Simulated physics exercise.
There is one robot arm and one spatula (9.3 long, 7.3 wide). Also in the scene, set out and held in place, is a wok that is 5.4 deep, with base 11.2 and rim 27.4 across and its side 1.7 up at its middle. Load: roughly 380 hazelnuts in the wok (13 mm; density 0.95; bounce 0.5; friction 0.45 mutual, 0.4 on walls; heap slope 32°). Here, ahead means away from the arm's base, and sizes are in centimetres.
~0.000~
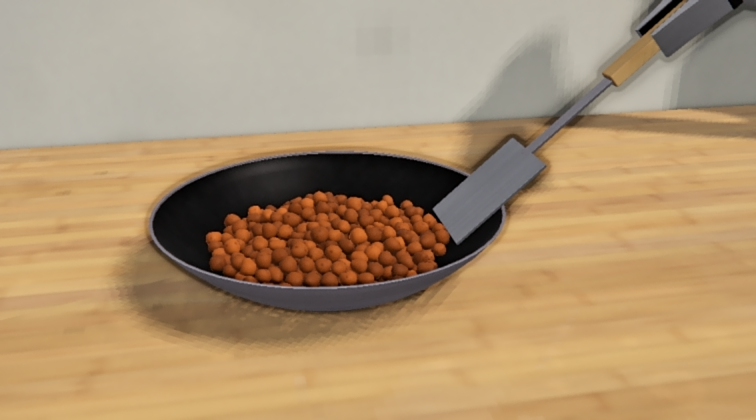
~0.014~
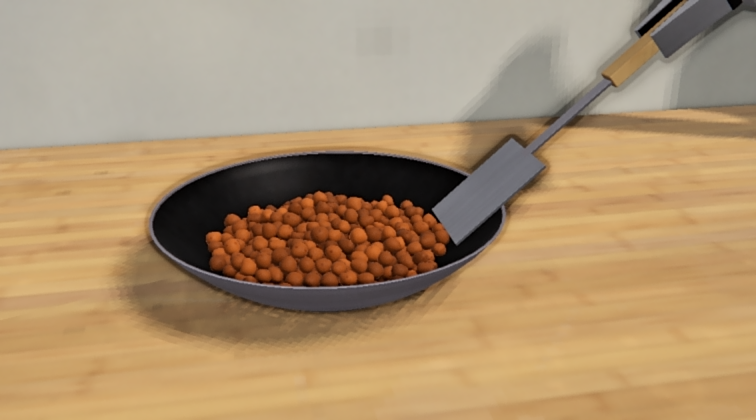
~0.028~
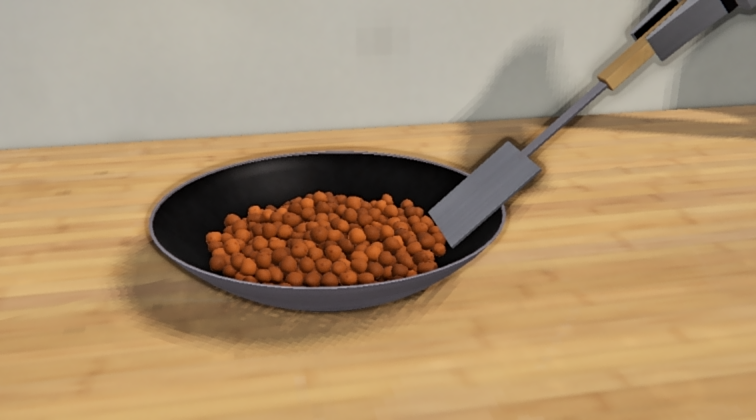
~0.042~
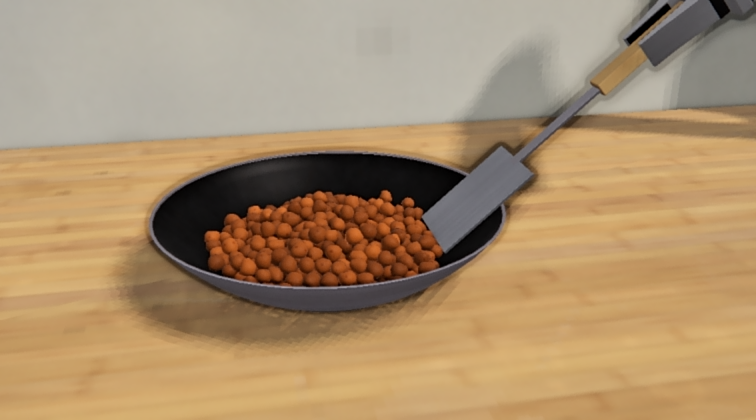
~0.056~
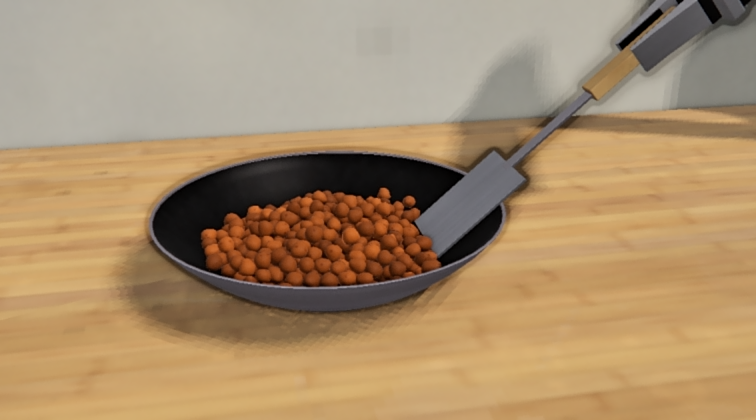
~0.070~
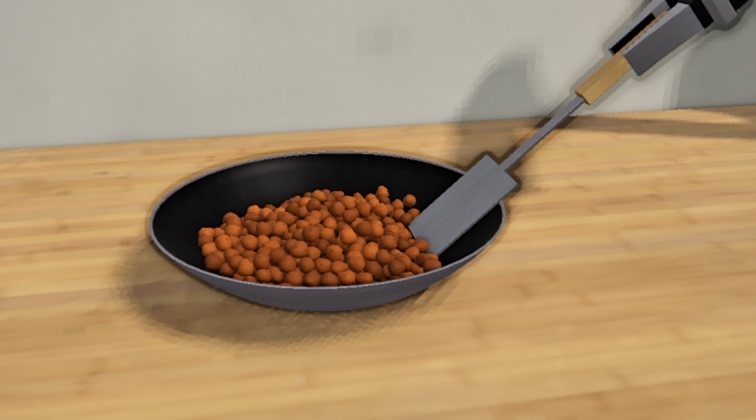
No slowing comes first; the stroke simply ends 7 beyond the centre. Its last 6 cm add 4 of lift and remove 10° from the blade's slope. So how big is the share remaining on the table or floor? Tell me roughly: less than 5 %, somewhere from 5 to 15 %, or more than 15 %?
Less than 5 %.
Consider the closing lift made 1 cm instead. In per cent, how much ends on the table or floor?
Close to 0 in a hundred.
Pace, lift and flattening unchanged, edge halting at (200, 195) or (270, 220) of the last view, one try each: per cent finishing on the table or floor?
About 20 and 0 per cent.
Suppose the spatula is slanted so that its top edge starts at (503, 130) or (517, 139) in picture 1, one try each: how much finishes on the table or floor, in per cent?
About 0 and 0 per cent.
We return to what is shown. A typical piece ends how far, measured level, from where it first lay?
Some 3 cm.
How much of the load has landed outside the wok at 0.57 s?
Fraction noted: Close to 2 per cent.
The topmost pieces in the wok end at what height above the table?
It reaches about 7.0 cm.
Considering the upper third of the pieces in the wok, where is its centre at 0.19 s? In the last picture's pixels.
It is centred near (282, 233).
By 0.19 s, sloping 41°, highest piece 5 above the table; 385 in the wok.
By 0.31 s, sloping 37°, highest piece 7 above the table; 385 in the wok.
By 0.57 s, sloping 31°, highest piece 7 above the table; 378 in the wok, 7 on the table or floor.
By 1.62 s, sloping 31°, highest piece 6 above the table; 377 in the wok, 8 on the table or floor.
Final count, 377 in the wok, 8 on the table or floor. That is 2 % on the table or floor.
